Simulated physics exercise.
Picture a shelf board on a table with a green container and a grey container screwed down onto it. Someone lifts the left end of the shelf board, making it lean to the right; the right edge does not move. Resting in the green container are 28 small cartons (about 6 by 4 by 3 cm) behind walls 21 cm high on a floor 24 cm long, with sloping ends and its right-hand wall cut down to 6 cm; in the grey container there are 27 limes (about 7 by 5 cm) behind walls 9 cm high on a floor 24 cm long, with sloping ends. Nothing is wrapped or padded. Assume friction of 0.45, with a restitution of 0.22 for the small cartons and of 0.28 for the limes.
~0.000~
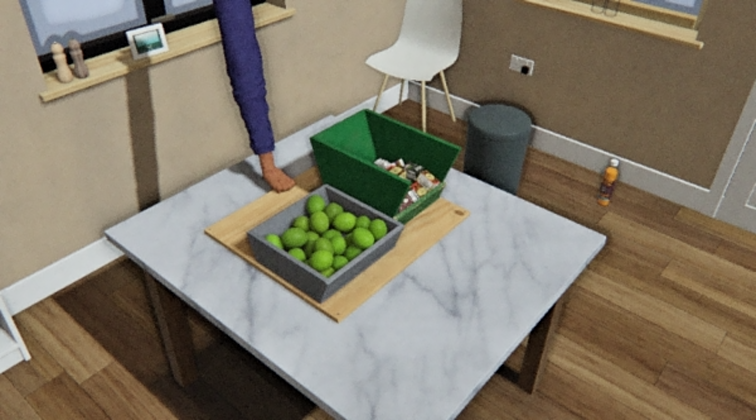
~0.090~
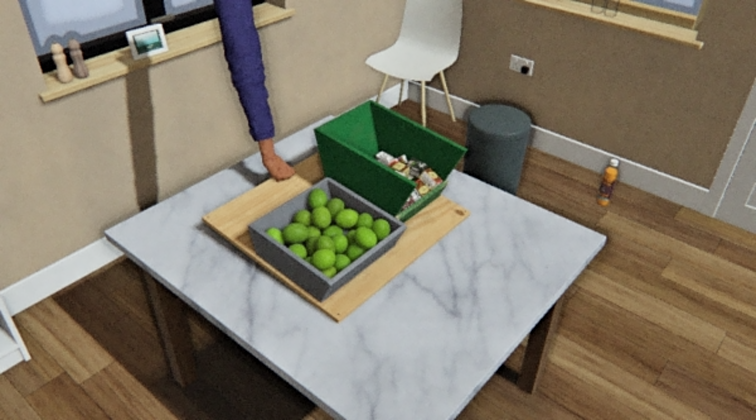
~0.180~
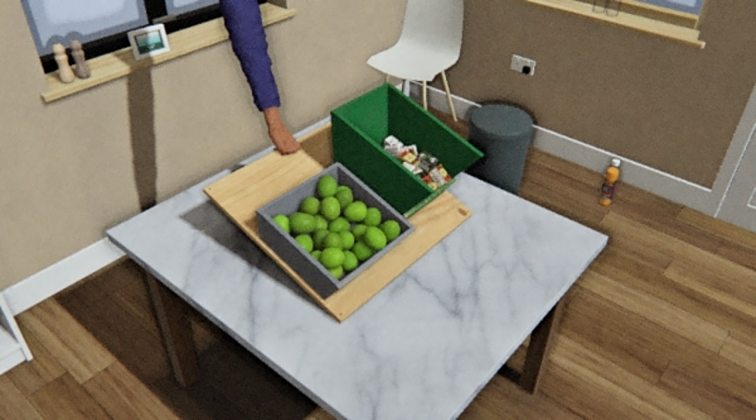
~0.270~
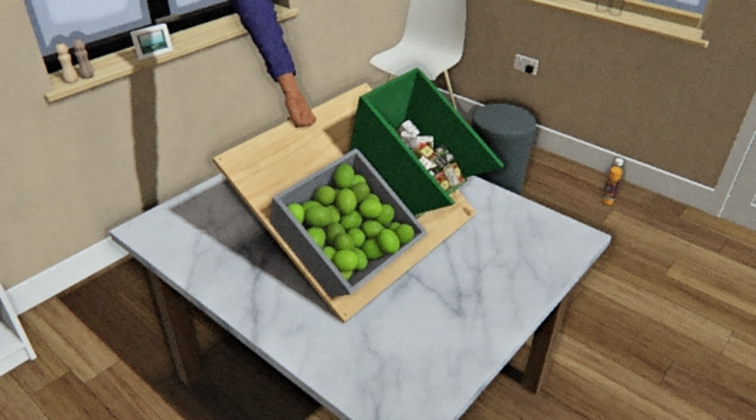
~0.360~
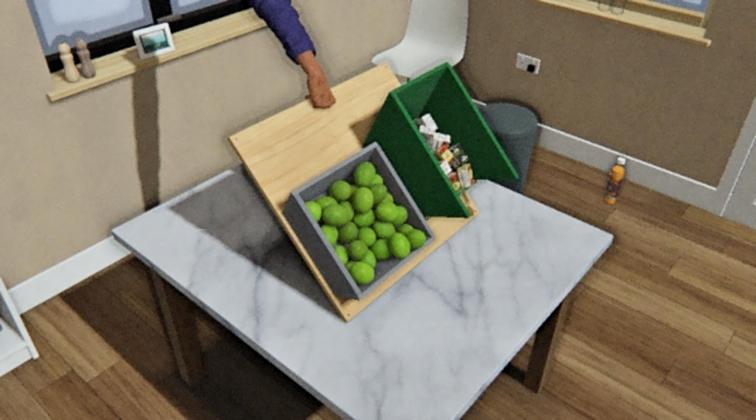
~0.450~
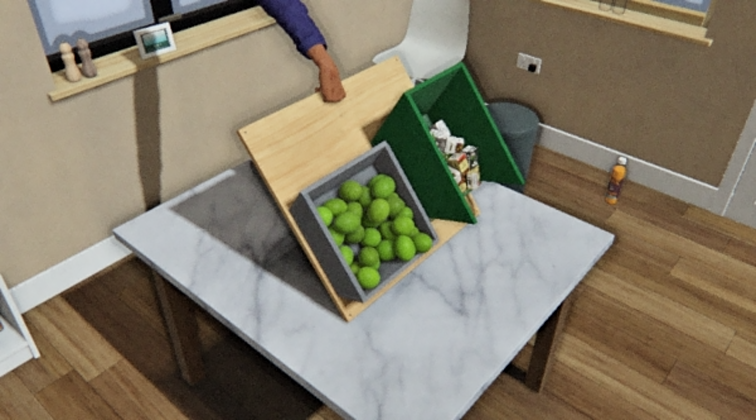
Hand lifting the left end of a wooden board on a marble table, steadily tilting a grey container of limes and a green container.
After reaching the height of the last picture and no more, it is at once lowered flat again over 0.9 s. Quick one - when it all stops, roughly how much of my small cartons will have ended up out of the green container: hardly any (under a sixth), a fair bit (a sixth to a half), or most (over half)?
A fair bit, a sixth to a half.
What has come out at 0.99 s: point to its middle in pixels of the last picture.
The middle is roughly at pixel (491, 236).
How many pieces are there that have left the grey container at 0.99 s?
For the grey container, some 1.
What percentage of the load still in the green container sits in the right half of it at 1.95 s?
80 percent, give or take.
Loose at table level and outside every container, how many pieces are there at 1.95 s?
My count comes to close to 10.
After 0.69 s, tilt 41°; 2 of 28 out of the green container and 1 of 27 out of the grey container.
After 0.99 s, tilt 18°; 7 of 28 out of the green container and 1 of 27 out of the grey container.
After 1.41 s, tilt 0°; 8 of 28 out of the green container and 2 of 27 out of the grey container.
Final count (at 1.95 s), 8 of 28 out of the green container and 2 of 27 out of the grey container. Asked share, 8 of 28, 29 per cent.
